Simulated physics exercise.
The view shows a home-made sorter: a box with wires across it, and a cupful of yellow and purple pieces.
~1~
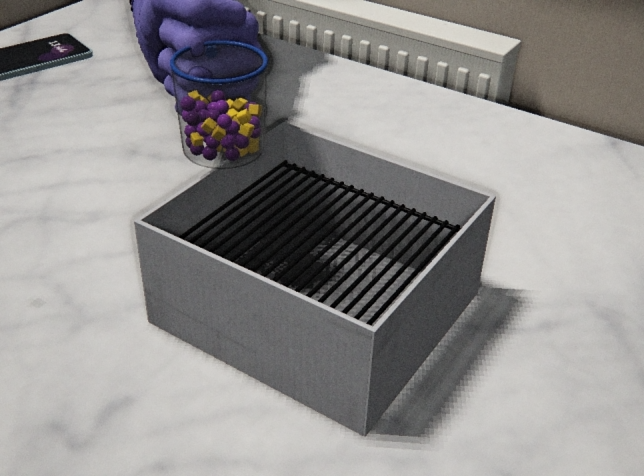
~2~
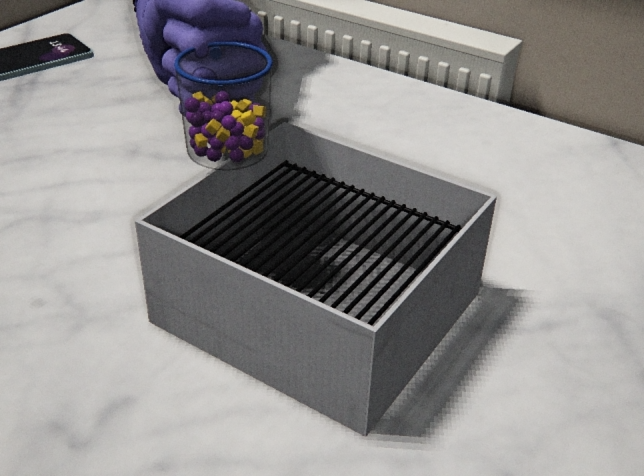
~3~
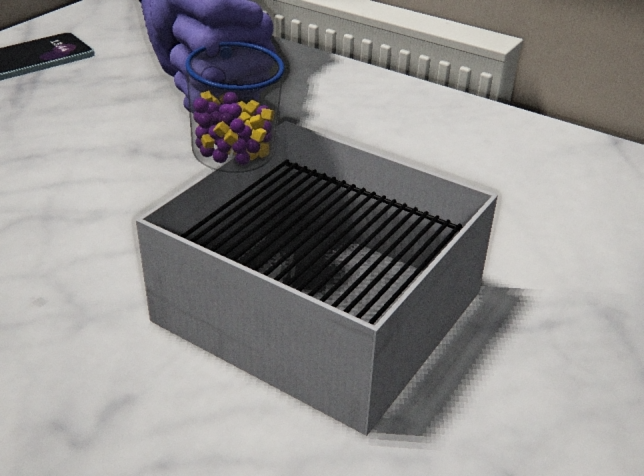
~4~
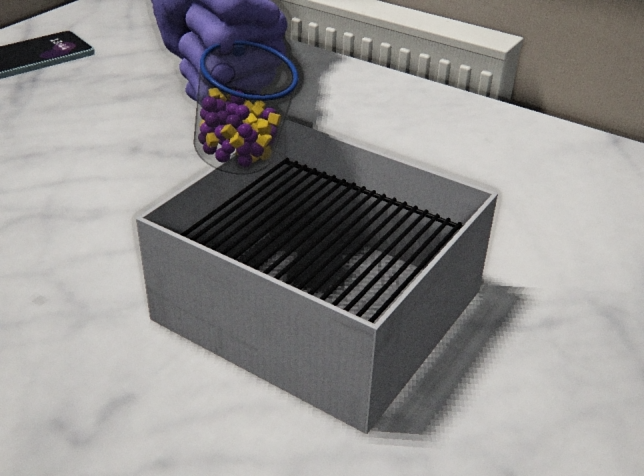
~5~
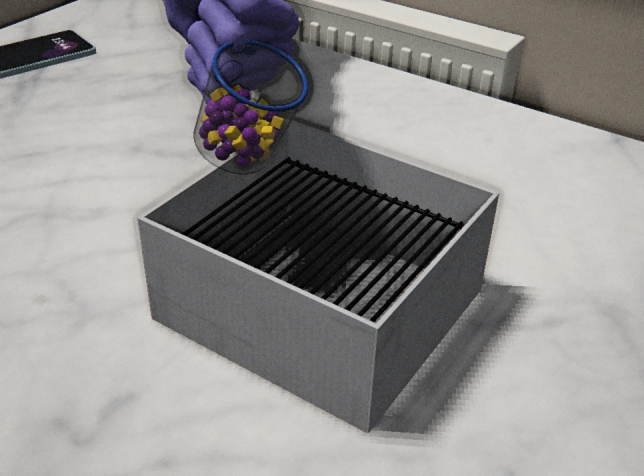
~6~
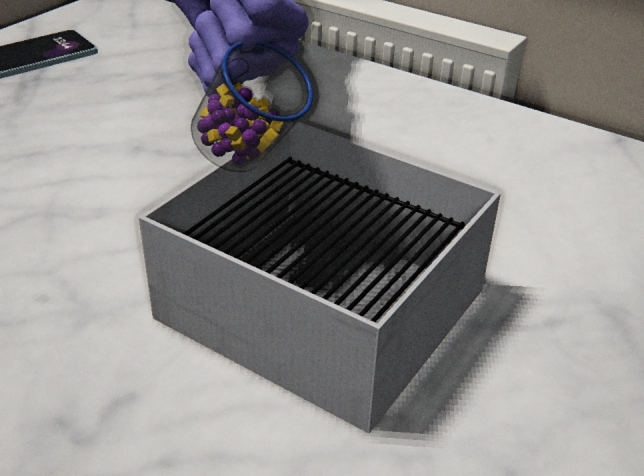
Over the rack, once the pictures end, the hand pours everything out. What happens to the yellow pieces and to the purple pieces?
I'd say the yellow ones won't pass. Purple ones won't pass.
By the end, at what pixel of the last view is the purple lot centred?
Close to (314, 235).
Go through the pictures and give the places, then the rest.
In the first picture, cup (222, 106), upright; rack (405, 284), 20 wires across; yellow dice-shaped beads (222, 134), wider than the gaps; purple wooden balls (216, 124), wider than the gaps.
In the second picture, cup (226, 107), upright; purple ones (220, 125).
In the third picture, cup (234, 109), tipped 4°; yellow ones (232, 136).
In the fourth picture, cup (242, 110), tipped 14°; purple ones (233, 126).
In the fifth picture, cup (247, 110), tipped 24°; yellow ones (237, 133).
In the sixth picture, cup (248, 110), tipped 33°; rack (410, 281); yellow ones (235, 131); purple ones (235, 122).
Then, 0.34 s later than the last frame, yellow ones, every one in the cup; purple ones, every one in the cup.
Then, 0.78 s later than the last frame, yellow ones, every one in the cup; purple ones, every one in the cup.
Then, 1.25 s later than the last frame, yellow ones, roughly half in the cup, roughly half on or over the wires; purple ones, roughly half in the cup, roughly half on or over the wires.
When it is over, yellow ones, every one on the wires, not one under the rack; purple ones, every one on the wires, not one under the rack.
